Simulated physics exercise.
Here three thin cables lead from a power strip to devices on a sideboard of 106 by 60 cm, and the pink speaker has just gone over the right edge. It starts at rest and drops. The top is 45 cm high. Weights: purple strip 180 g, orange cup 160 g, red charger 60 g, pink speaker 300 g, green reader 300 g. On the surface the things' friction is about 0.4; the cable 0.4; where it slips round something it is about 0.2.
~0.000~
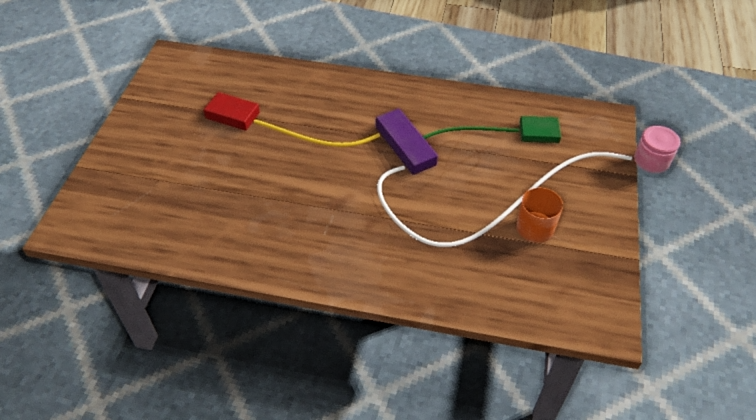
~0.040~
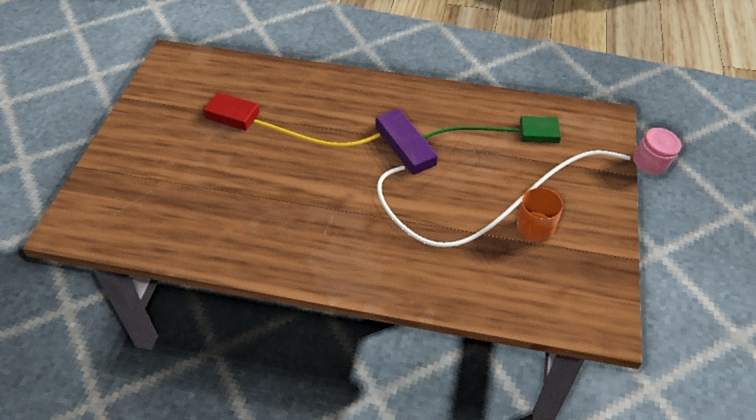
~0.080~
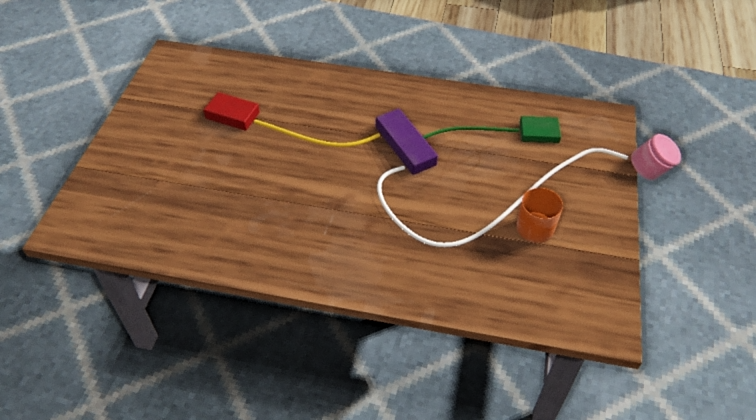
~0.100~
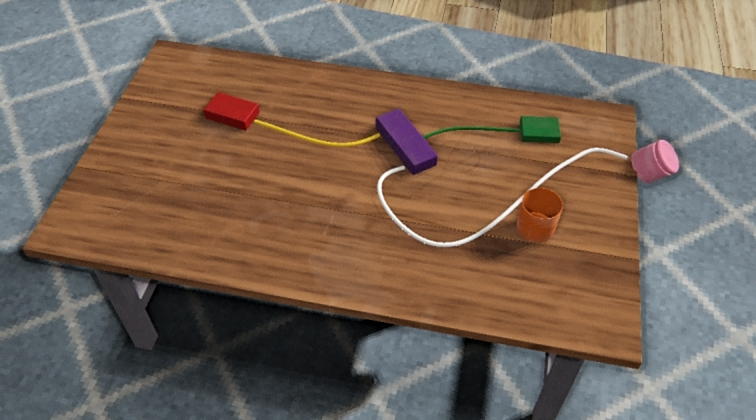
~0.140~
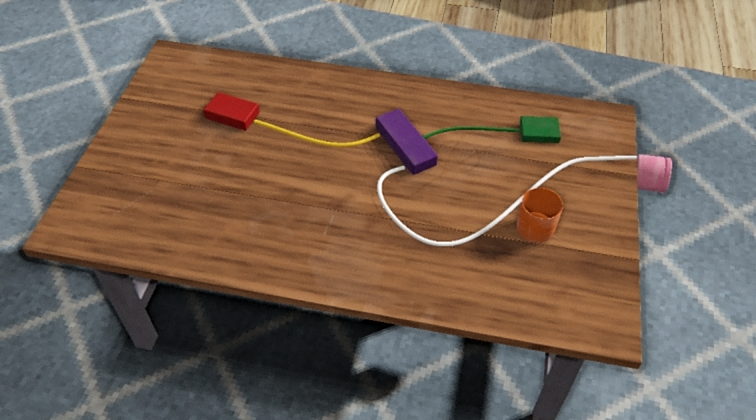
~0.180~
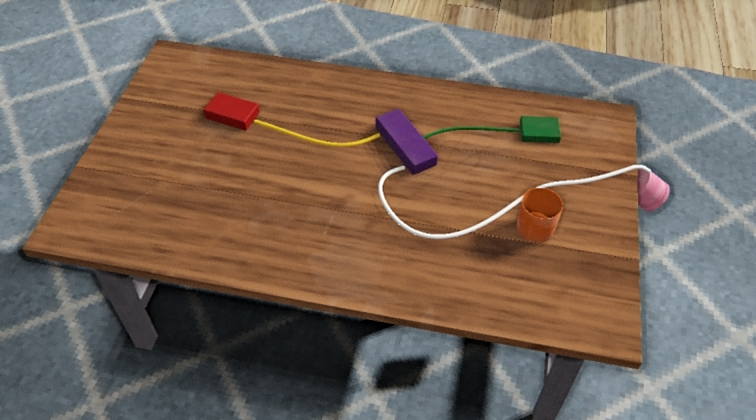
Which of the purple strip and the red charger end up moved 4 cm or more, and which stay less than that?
Outcome: Purple strip out of place, red charger out of place.
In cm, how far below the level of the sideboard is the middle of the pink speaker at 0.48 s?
Roughly 40 centimetres.
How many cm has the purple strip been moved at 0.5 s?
It has shifted some 9 centimetres from where it began.
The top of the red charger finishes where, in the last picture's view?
Around (419, 153).
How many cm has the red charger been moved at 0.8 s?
Shift reading: Approx. 40 cm.
By 0.5 s, the strip's end of the white cable at (477, 135); red charger 24 cm off its start, purple strip 9 cm off its start, pink speaker over the edge.
By 0.8 s, the strip's end of the white cable at (488, 125); red charger 40 cm off its start, purple strip 13 cm off its start, pink speaker over the edge.
By 1.1 s, the strip's end of the white cable at (488, 125); red charger 40 cm off its start at (419, 153), purple strip 13 cm off its start at (474, 133), pink speaker over the edge.
By 1.4 s, the strip's end of the white cable at (488, 125); red charger 40 cm off its start, purple strip 13 cm off its start, pink speaker over the edge.
By 2.6 s, the strip's end of the white cable at (488, 125); red charger 40 cm off its start at (419, 153), purple strip 13 cm off its start at (474, 133), pink speaker over the edge.
